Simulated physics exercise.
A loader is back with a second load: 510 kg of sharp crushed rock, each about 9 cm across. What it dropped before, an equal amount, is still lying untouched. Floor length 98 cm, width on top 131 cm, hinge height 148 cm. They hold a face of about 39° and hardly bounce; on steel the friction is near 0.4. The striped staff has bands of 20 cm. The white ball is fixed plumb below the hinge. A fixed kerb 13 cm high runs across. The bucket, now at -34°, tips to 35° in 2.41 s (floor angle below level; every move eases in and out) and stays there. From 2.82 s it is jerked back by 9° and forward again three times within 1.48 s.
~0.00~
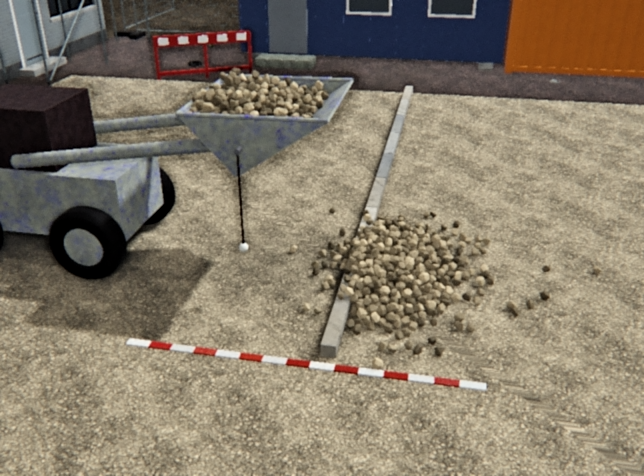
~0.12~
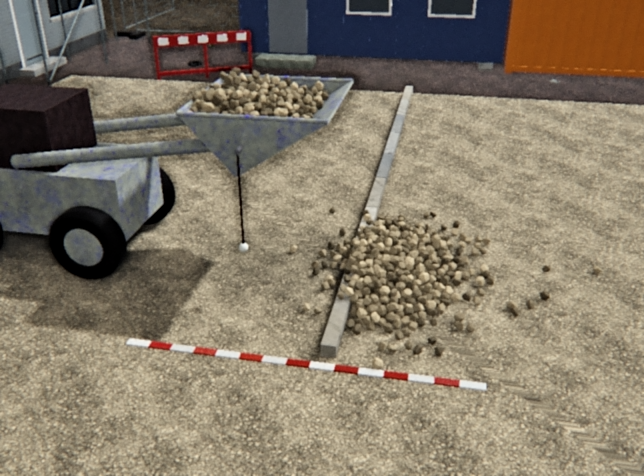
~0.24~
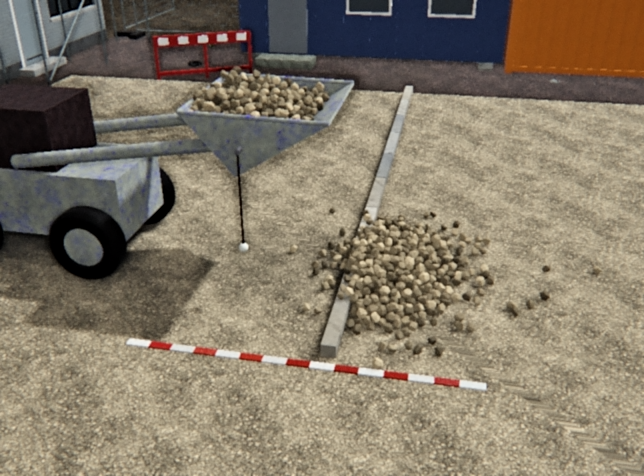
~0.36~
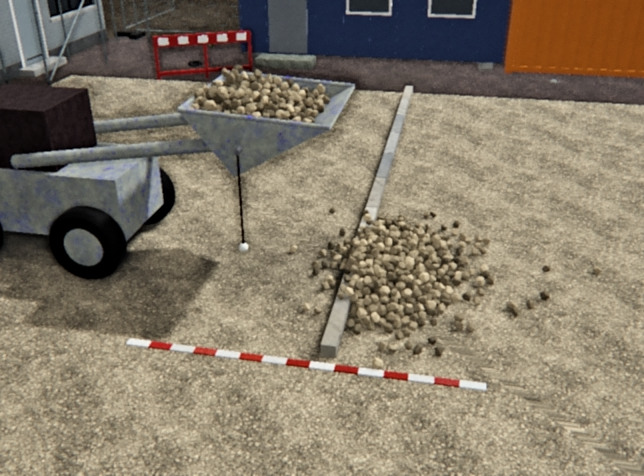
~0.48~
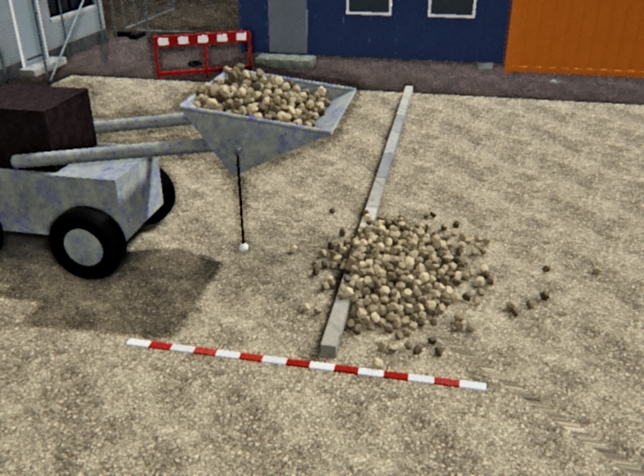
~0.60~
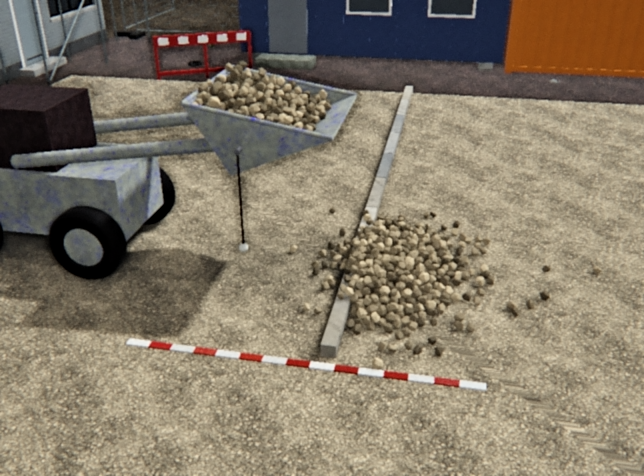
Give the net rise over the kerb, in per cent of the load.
Roughly 48 per cent of a load more.
After 1.8 s the floor is at 24°; in per cent of one load, 100 in the bucket, 10 on this side of the kerb, 91 over the kerb; the foremost stones are at (528, 284).
After 2.5 s the floor is at 35°; in per cent of one load, 46 in the bucket, 52 on this side of the kerb, 102 over the kerb; the foremost stones are at (528, 284).
After 4.8 s the floor is at 35°; in per cent of one load, 0 in the bucket, 62 on this side of the kerb, 138 over the kerb; the foremost stones are at (530, 278).
After 7.6 s the floor is at 35°; in per cent of one load, 0 in the bucket, 62 on this side of the kerb, 138 over the kerb; the foremost stones are at (530, 278). Net gain over the kerb, 48.
